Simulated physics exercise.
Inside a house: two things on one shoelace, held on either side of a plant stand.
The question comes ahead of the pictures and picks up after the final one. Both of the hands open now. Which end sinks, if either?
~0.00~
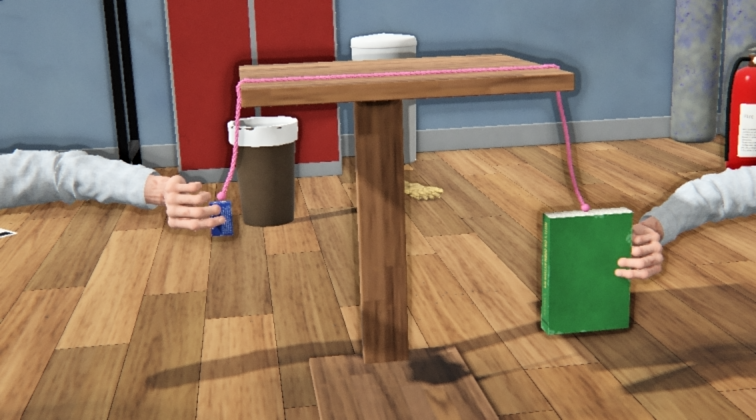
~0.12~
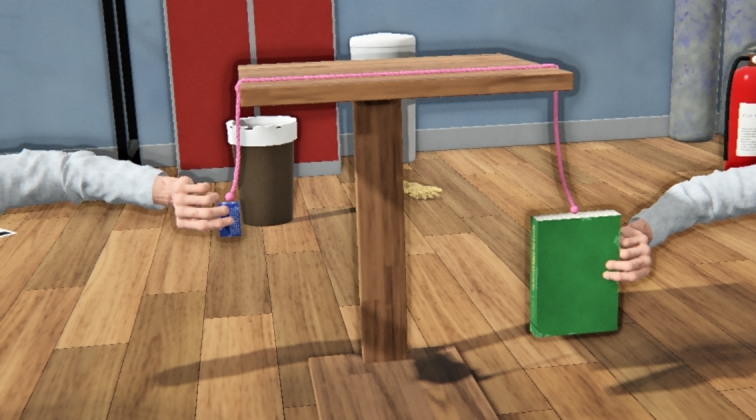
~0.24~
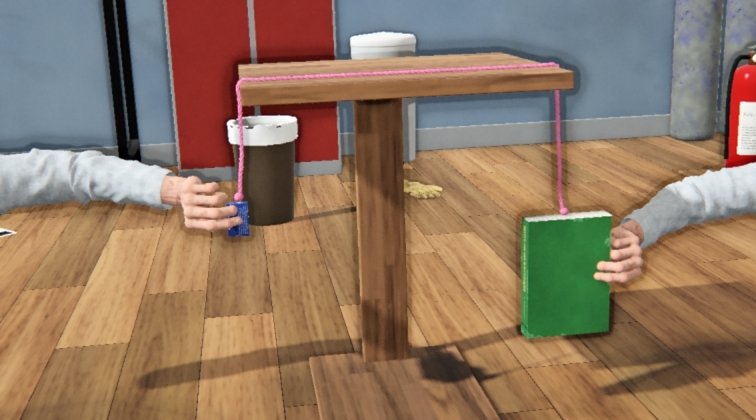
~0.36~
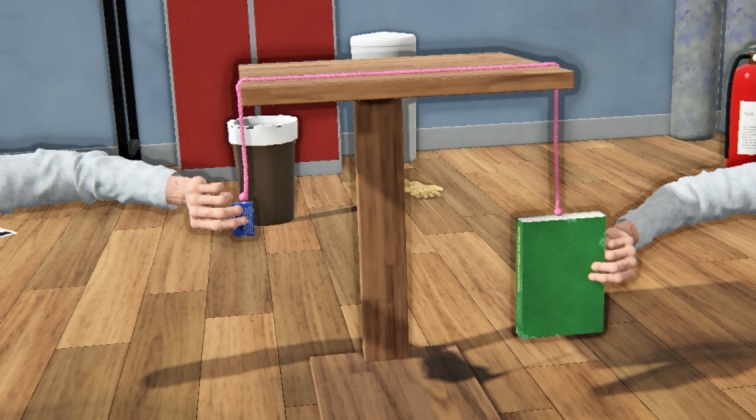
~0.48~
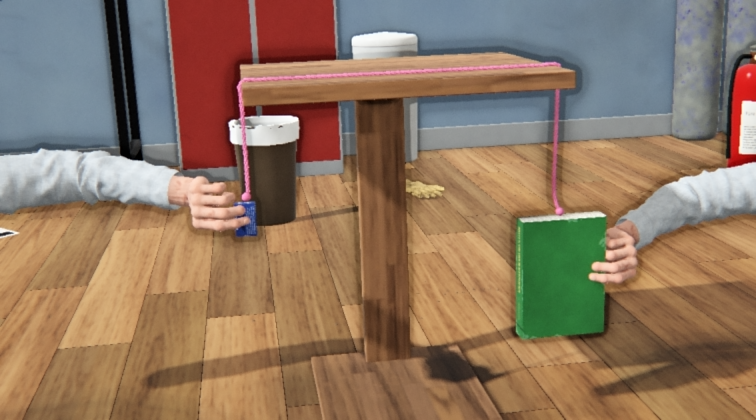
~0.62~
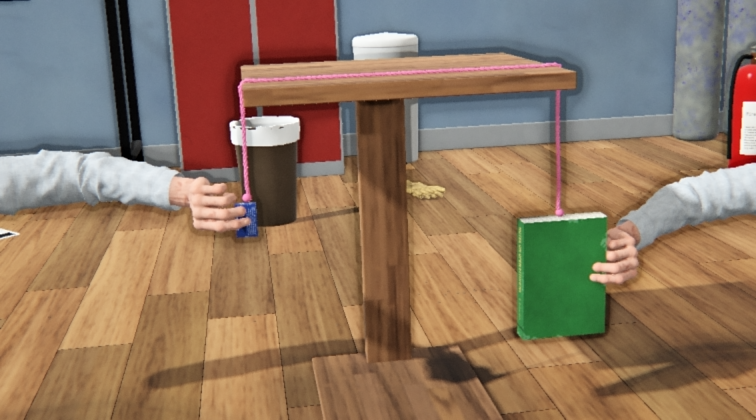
It travels right.
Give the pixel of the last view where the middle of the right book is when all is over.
Roughly (560, 358).
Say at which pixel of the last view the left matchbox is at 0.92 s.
Pixel estimate: About (229, 120).
Around 0.92 s, left matchbox higher near (229, 120); right book down on the floor near (566, 356).
Around 1.26 s, left matchbox higher near (250, 124); right book down on the floor near (560, 358).
Around 1.80 s, left matchbox higher near (236, 124); right book down on the floor near (560, 358).
Finally, left matchbox higher near (245, 125); right book down on the floor near (560, 358). The shoelace is pulled to the right.
